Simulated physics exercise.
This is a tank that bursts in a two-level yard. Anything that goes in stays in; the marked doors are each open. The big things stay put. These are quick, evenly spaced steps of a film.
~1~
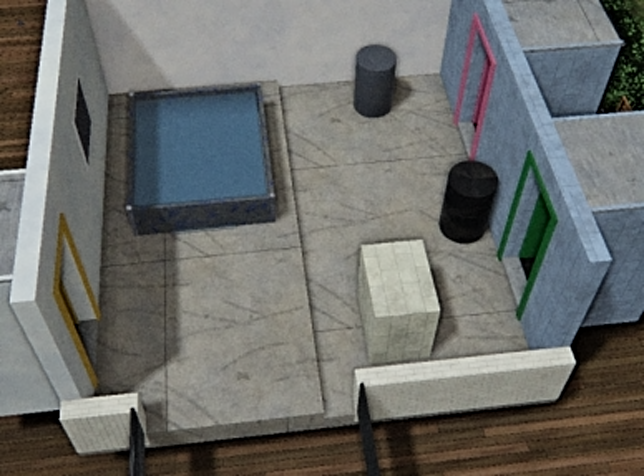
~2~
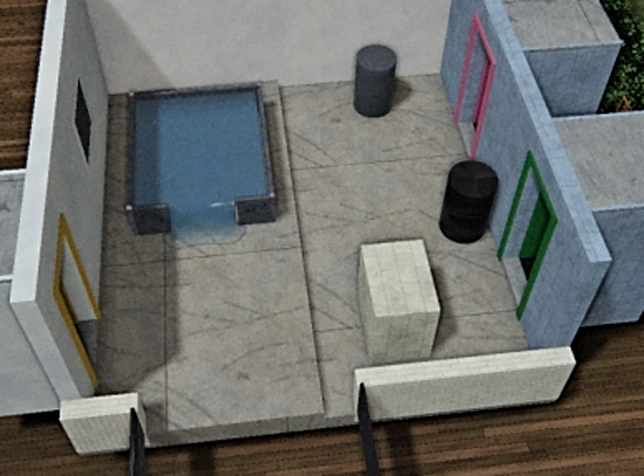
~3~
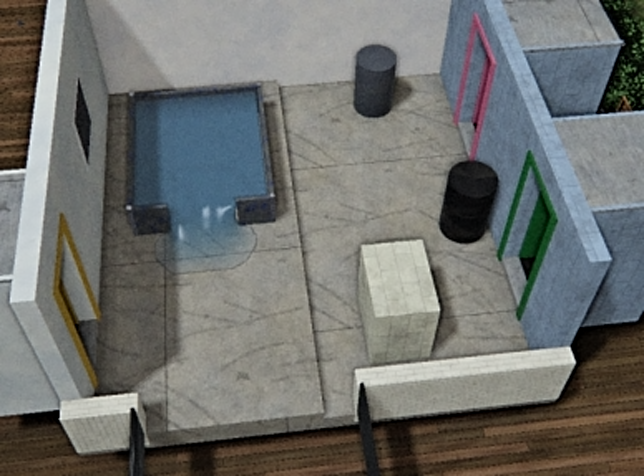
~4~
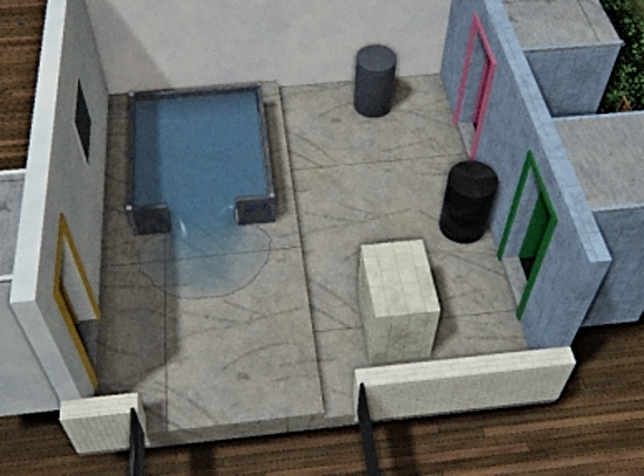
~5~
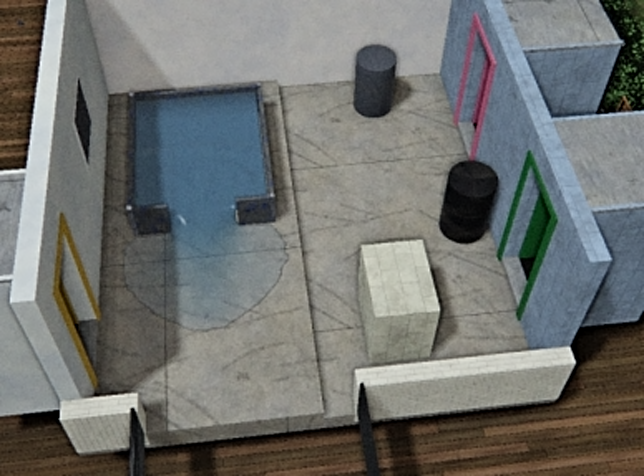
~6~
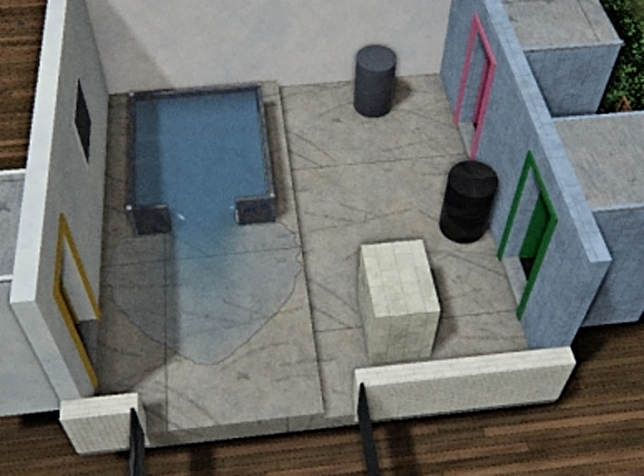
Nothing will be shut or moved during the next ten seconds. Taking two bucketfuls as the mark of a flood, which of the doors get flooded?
The pink door stays below the mark, the green door stays below the mark, the yellow door gets flooded.
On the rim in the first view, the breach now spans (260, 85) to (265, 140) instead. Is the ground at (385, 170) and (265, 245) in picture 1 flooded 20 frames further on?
Well, the first place would be submerged and the second one still bare.
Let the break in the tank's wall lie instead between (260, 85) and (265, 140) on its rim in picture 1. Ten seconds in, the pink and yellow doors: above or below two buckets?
The pink one ends up above, and the yellow one ends up below.
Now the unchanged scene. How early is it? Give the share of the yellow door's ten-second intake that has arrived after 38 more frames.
Near 85 in a hundred.
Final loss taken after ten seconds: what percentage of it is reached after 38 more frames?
Roughly 70 percent.
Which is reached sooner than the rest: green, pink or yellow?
Answer: The yellow one.
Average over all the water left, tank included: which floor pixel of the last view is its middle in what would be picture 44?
Close to (211, 226), I reckon.
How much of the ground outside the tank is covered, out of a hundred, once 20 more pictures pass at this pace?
It works out to about 35 in a hundred.
A moment on, water covers 30 % of the floor; the pink door not reached, the green door not reached, the yellow door wet at the sill, nothing in.
Next, water covers 35 % of the floor; the pink door not reached, the green door not reached, the yellow door under two buckets in.
Then, water covers 35 % of the floor; the pink door not reached, the green door not reached, the yellow door over two buckets in.
Later, water covers 45 % of the floor; the pink door not reached, the green door wet at the sill, nothing in, the yellow door over two buckets in.
In the end, water covers 55 % of the floor; the pink door not reached, the green door wet at the sill, nothing in, the yellow door far over two buckets in.
